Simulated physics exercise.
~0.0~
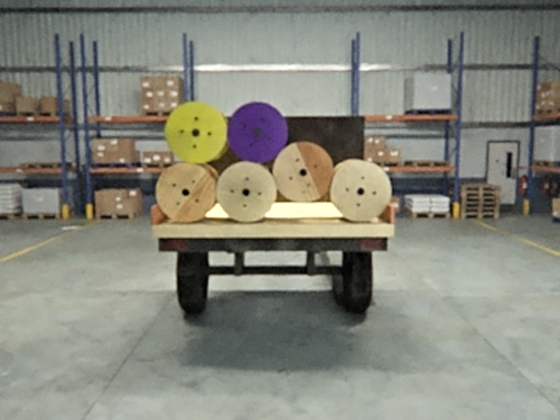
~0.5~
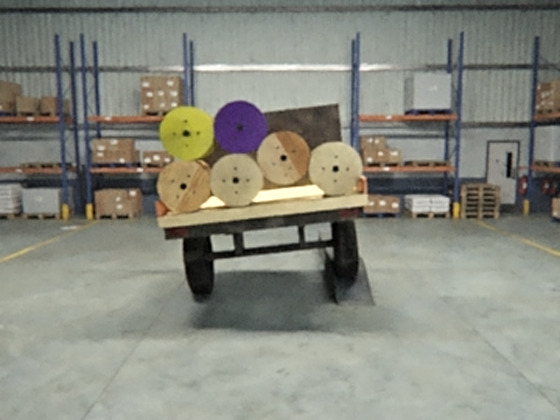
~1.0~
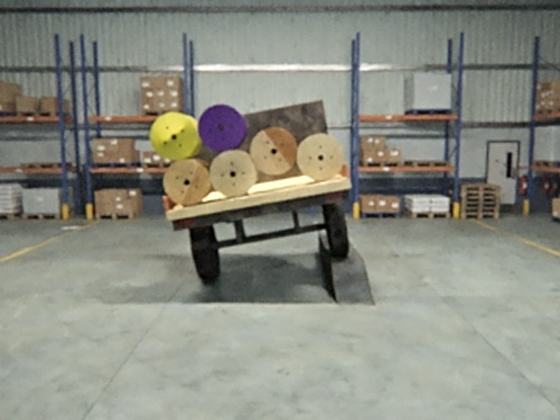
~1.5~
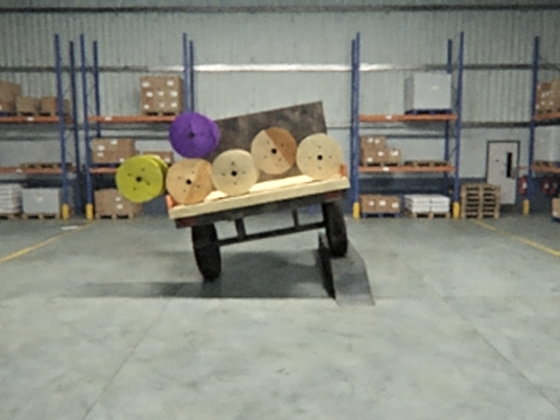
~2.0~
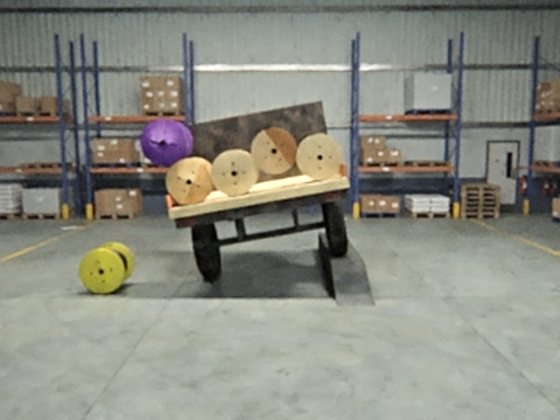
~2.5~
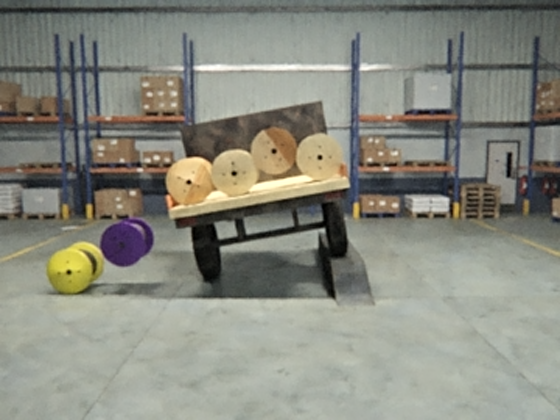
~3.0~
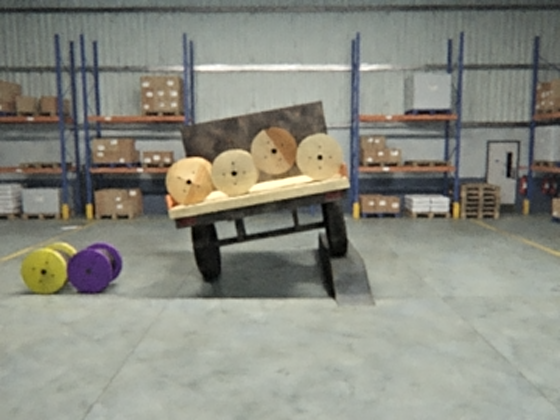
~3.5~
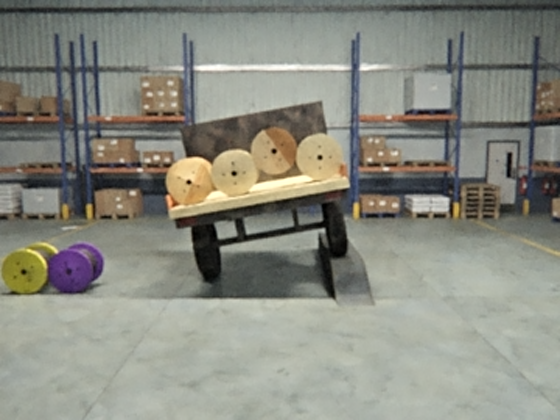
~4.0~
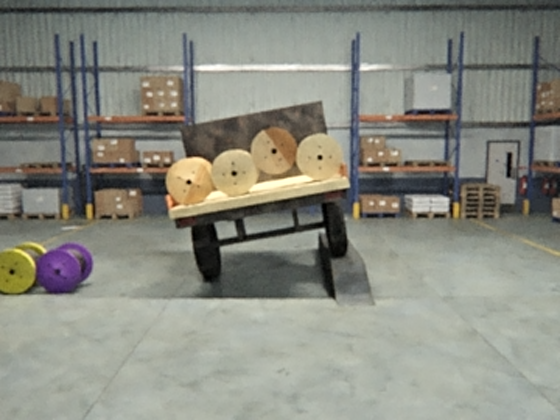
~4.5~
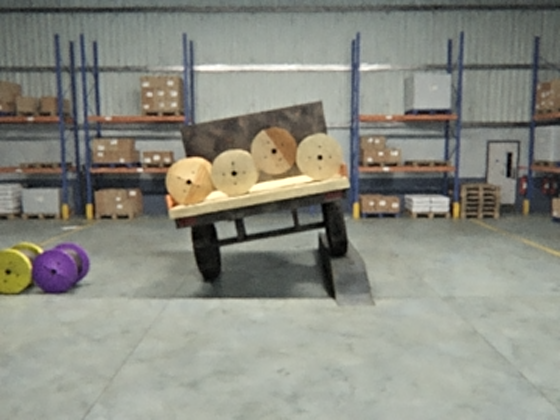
A flat trailer stands in a warehouse, seen end-on by a still camera, with racks of boxes behind it. It carries four wooden reels in a row, with a yellow one and a purple one resting on top, toward the left. Its right wheel climbs onto a raised slab, and the deck tips down to the left. The yellow reel rolls left over the bottom row and drops off, and the purple one follows it over the edge. Both roll left across the floor and come to rest side by side, while the four wooden reels stay on the tilted deck.
